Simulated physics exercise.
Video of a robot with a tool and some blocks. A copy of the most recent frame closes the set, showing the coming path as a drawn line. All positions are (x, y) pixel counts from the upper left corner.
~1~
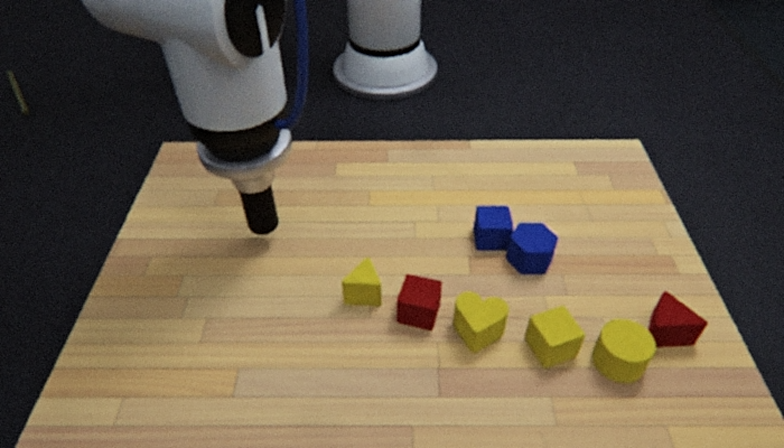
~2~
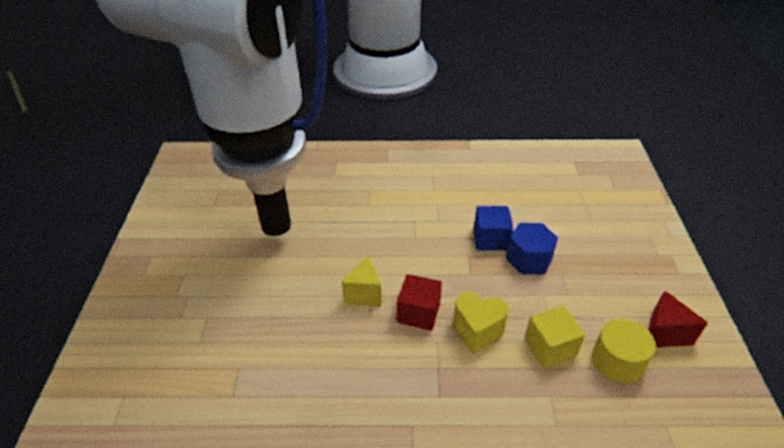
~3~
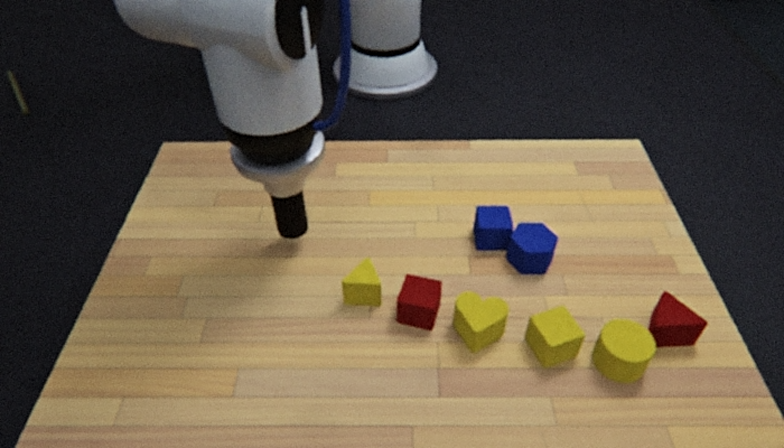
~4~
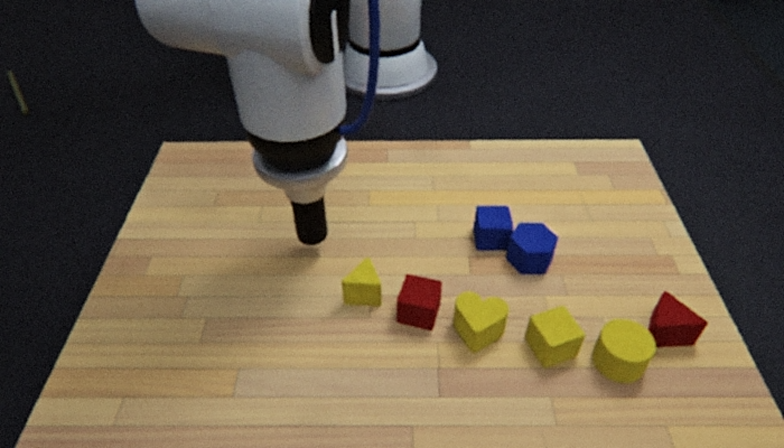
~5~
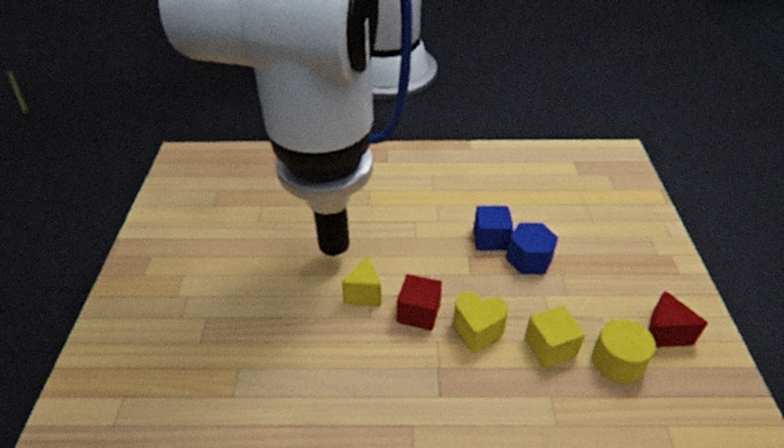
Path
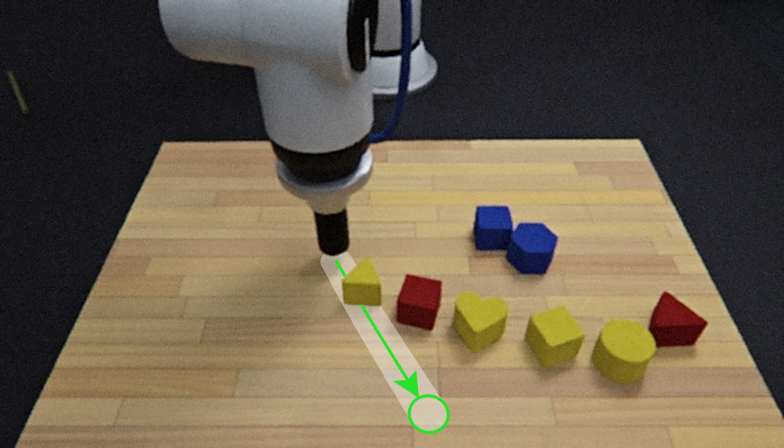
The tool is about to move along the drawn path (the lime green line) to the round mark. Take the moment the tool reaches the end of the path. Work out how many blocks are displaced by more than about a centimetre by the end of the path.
Answer: 1.
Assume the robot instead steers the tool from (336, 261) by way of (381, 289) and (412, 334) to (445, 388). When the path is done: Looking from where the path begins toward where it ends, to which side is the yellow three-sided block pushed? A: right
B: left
That would be A.
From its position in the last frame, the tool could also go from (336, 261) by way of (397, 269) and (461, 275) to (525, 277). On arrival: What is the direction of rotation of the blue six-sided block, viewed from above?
Its spin: Anticlockwise.
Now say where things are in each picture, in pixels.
The first picture shows tool tip (264, 225); block tops, yellow three-sided block (363, 273); red four-sided block (420, 290); yellow heart-shaped block (481, 309).
The second picture shows tool (276, 226); blocks unchanged.
The third picture shows tool (293, 229); blocks unchanged.
The fourth picture shows tool (313, 234); blocks unchanged.
The fifth picture shows tool (334, 245); yellow three-sided block (363, 273); red four-sided block (420, 290); yellow heart-shaped block (481, 309).
Path on the board, in a line from (336, 261) to (429, 414).
The first path, step by step. One third of the way, tool (360, 289); yellow three-sided block (382, 298).
Two thirds of the way, tool (392, 340); yellow three-sided block (423, 345), turned 25° anticlockwise; red four-sided block (423, 293), turned 20° anticlockwise.
At the end, tool (430, 399); yellow three-sided block (449, 362), turned 65° anticlockwise; red four-sided block (423, 293), turned 20° anticlockwise; yellow heart-shaped block in place.
